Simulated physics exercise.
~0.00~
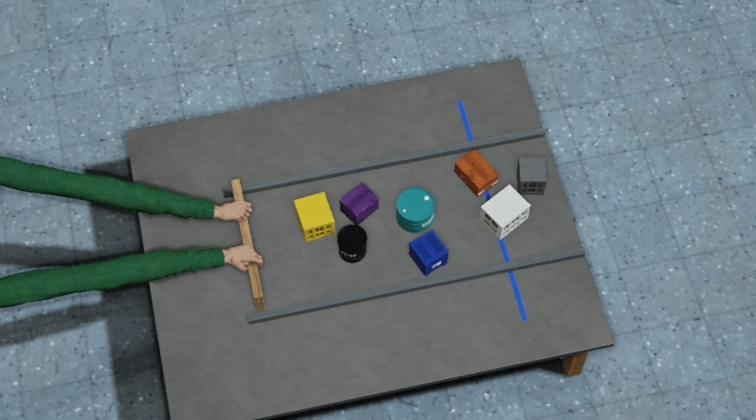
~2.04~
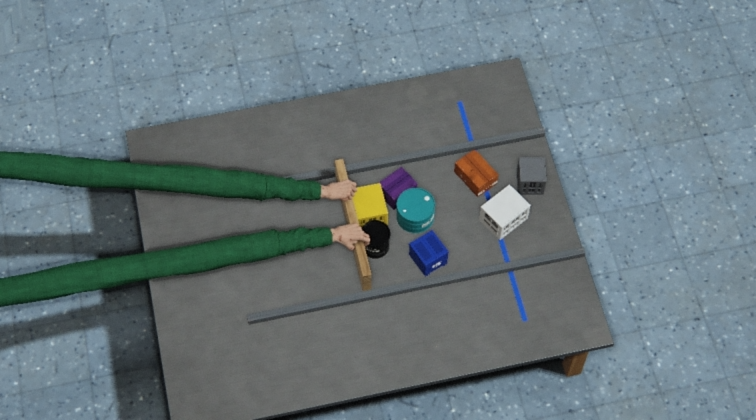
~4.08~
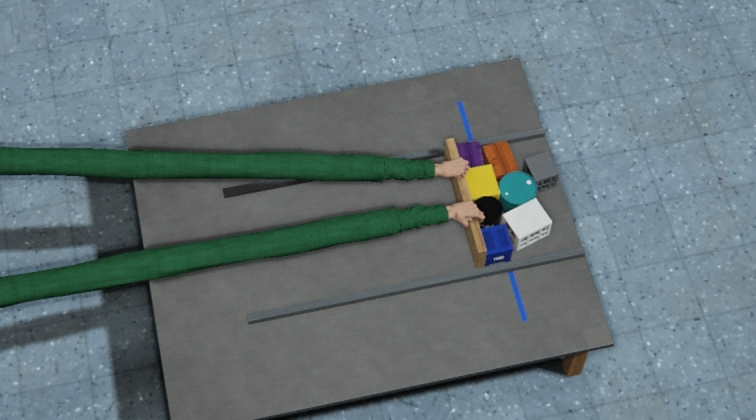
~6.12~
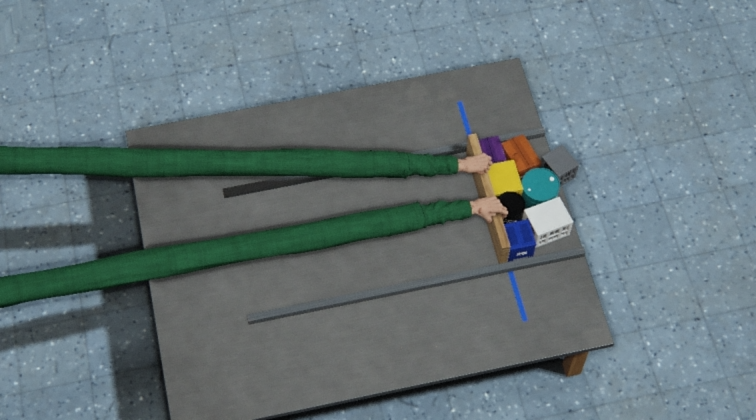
To begin with, two green-sleeved arms reach in from the left and hold a wooden plank behind eight boxes and tubs spread between two battens on a low grey platform. The hands push the plank to the right, and it gathers the yellow crate, black pail and purple box, while the turquoise canister and the items beyond stay put. Pushed further, the plank packs everything into a tight cluster, with the blue box against it and the orange, white and grey ones ahead. Finally, the plank reaches the blue tape line, with the group crowded at the right edge and none fallen off.
